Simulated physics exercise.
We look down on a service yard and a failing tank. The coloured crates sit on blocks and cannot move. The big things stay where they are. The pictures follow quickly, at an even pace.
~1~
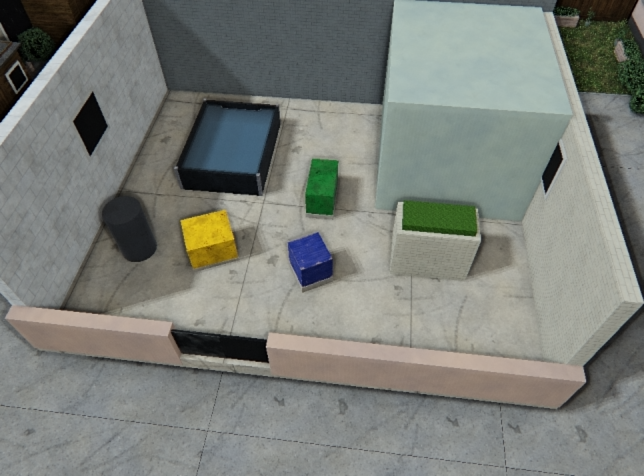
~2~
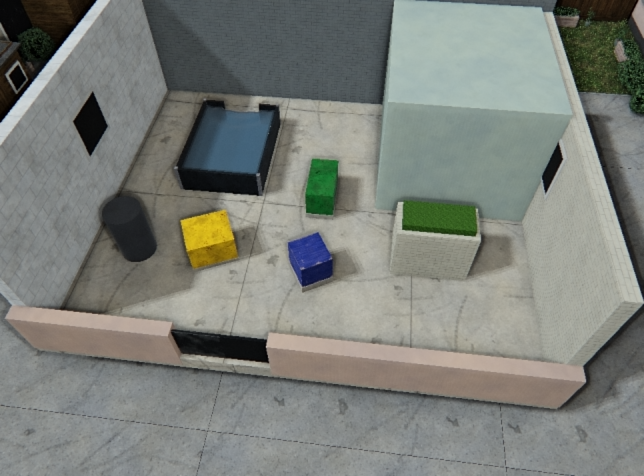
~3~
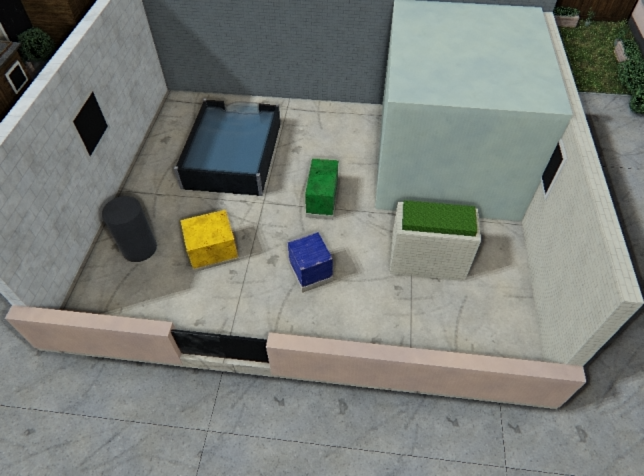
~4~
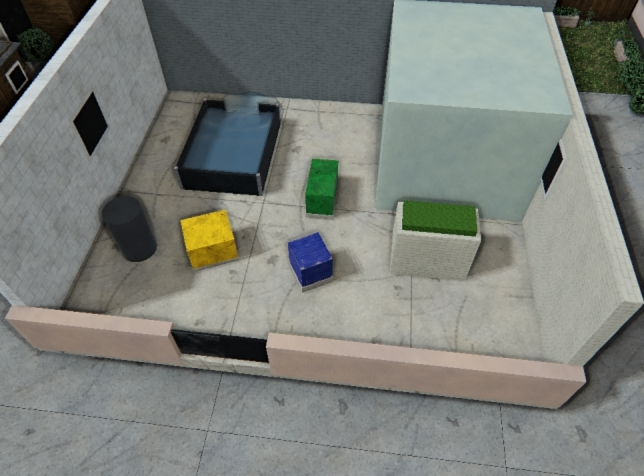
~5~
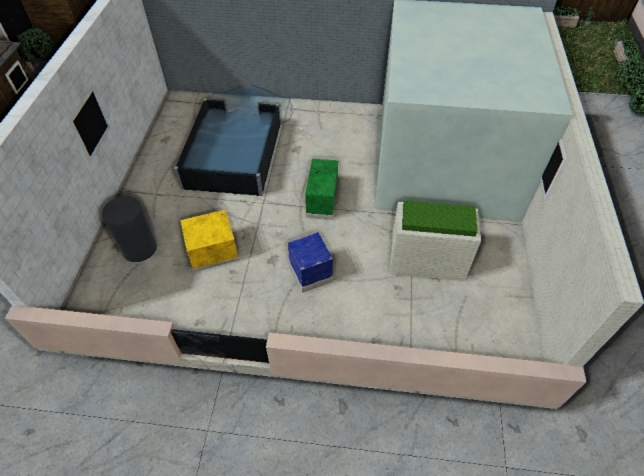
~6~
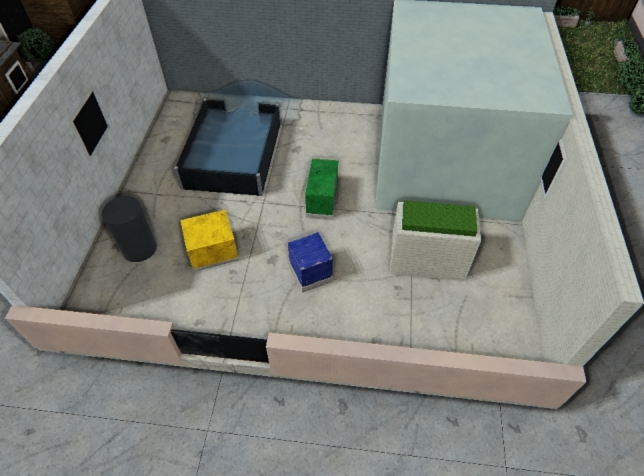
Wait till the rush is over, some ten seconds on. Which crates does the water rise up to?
In the end: The yellow crate stays dry; the green crate stays dry; the blue crate stays dry.
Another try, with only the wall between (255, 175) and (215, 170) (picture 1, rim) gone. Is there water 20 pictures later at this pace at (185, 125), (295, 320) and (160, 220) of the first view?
In that order: Free of water, covered, flooded.
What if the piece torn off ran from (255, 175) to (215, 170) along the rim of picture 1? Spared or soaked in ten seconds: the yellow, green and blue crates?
In short: Yellow takes water; green remains dry; blue ends up wet.
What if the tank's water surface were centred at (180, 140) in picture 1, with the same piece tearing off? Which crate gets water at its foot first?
It is the one in green.
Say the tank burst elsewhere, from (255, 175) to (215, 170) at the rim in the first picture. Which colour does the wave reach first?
That is the yellow one.
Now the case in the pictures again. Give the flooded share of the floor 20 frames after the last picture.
Some 30 per cent.
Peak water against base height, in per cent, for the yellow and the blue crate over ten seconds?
In turn 70 and 50 per cent.
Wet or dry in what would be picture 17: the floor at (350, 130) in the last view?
Answer: Flooded.
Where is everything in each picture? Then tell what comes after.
Still water in the open tank at (230, 138), in the first frame.
The front is at a hidden place, out from the gap on the open tank's far side, in the second frame.
Water pours out on the open tank's far side and has run to a hidden place, in the third frame.
The front is at (229, 97), out from the gap on the open tank's far side, in the fourth frame.
Water pours out on the open tank's far side and has run to (217, 94), in the fifth frame.
Water pours out on the open tank's far side and has run to (203, 93), in the sixth frame.
A moment on, water covers 10 % of the floor; the yellow crate not reached, the green crate not reached, the blue crate not reached.
Next, water covers 15 % of the floor; the yellow crate not reached, the green crate not reached, the blue crate not reached.
Then, water covers 30 % of the floor; the yellow crate not reached, the green crate water round its plinth, the blue crate not reached.
Later, water covers 55 % of the floor; the yellow crate water round its plinth, the green crate water round its plinth, the blue crate water round its plinth.
In the end, water covers 85 % of the floor; the yellow crate stayed above the water, the green crate stayed above the water, the blue crate stayed above the water.
